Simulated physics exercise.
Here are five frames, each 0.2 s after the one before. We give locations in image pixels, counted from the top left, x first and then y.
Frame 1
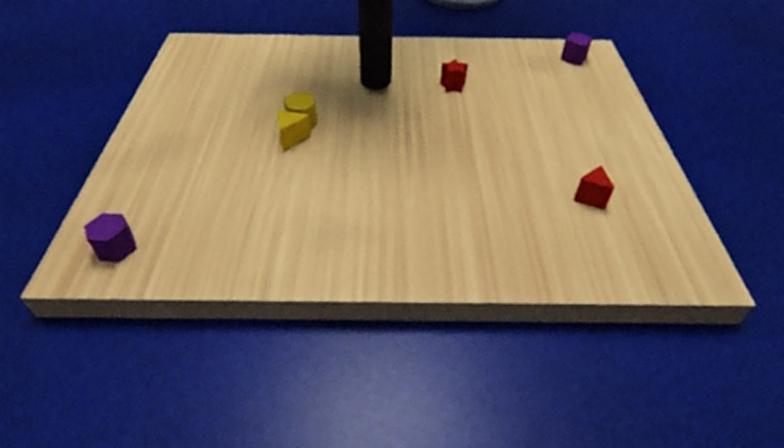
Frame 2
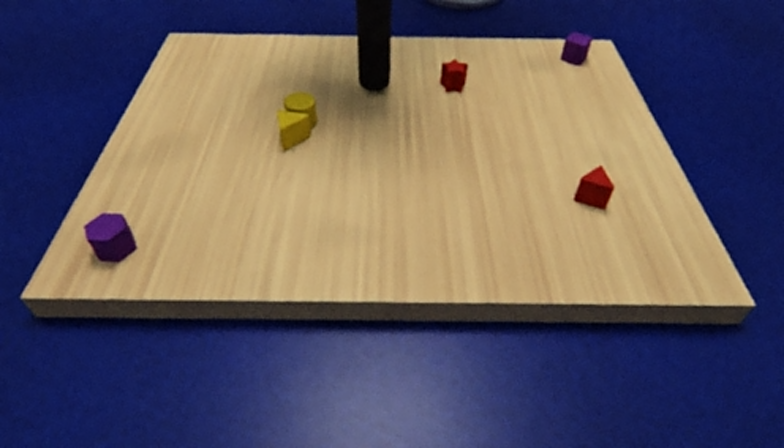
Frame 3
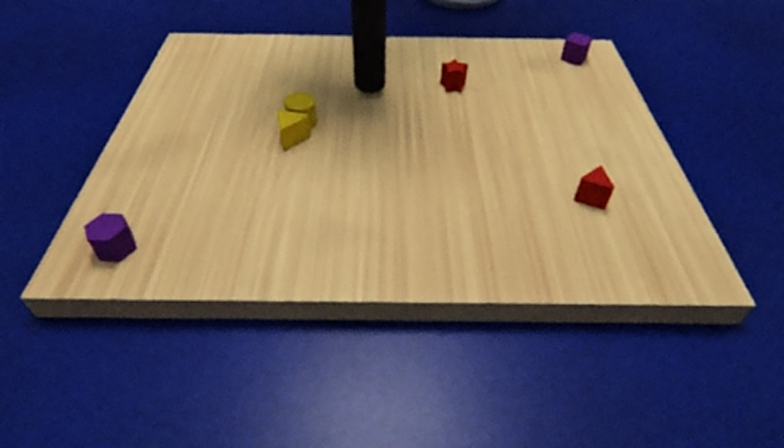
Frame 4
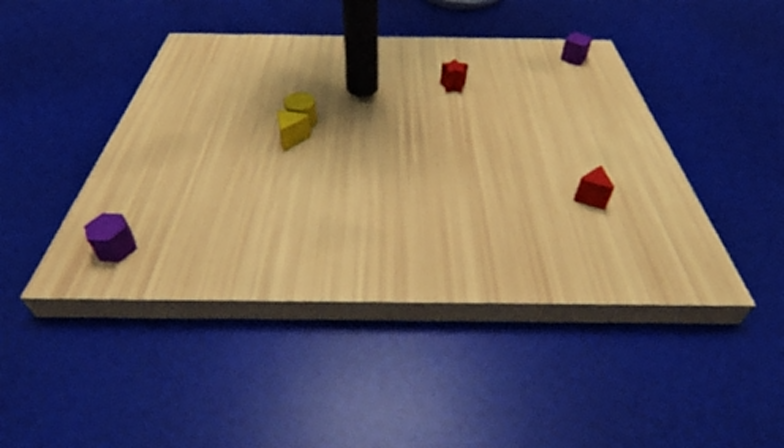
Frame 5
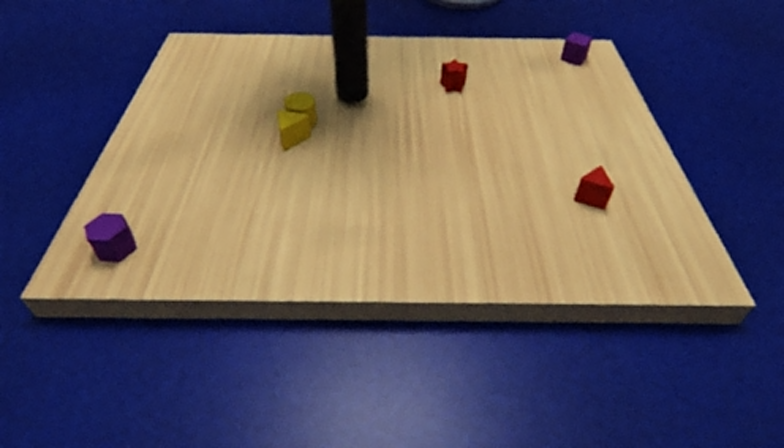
A black rod drifting slightly left and nearer across a wooden board while the yellow, red and purple blocks stay still.
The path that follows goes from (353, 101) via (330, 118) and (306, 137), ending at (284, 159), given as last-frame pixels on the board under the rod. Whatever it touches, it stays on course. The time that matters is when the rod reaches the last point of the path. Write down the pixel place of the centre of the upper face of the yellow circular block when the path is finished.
In the picture, it is at (274, 106).
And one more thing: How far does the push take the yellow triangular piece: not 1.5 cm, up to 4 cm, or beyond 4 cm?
Past 4 cm.
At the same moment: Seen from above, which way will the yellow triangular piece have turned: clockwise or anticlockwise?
The yellow triangular piece rotates clockwise.
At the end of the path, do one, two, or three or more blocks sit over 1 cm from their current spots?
The result: Two blocks.
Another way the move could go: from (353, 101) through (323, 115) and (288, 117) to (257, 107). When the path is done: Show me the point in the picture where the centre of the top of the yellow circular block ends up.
The point I'd pick in the picture is (258, 110).
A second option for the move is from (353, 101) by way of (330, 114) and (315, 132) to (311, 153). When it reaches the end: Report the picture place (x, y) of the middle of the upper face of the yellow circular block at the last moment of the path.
I'd place it at (280, 106), taking the centre of its top.
On the path given first. One third of the way, rod at (329, 111); yellow circular block at (295, 102).
Two thirds of the way, rod at (304, 130); yellow triangular piece at (274, 127), turned 15° clockwise; yellow circular block at (274, 106).
At the end, rod at (283, 152); yellow triangular piece at (250, 138), turned 75° clockwise; yellow circular block at (274, 106).
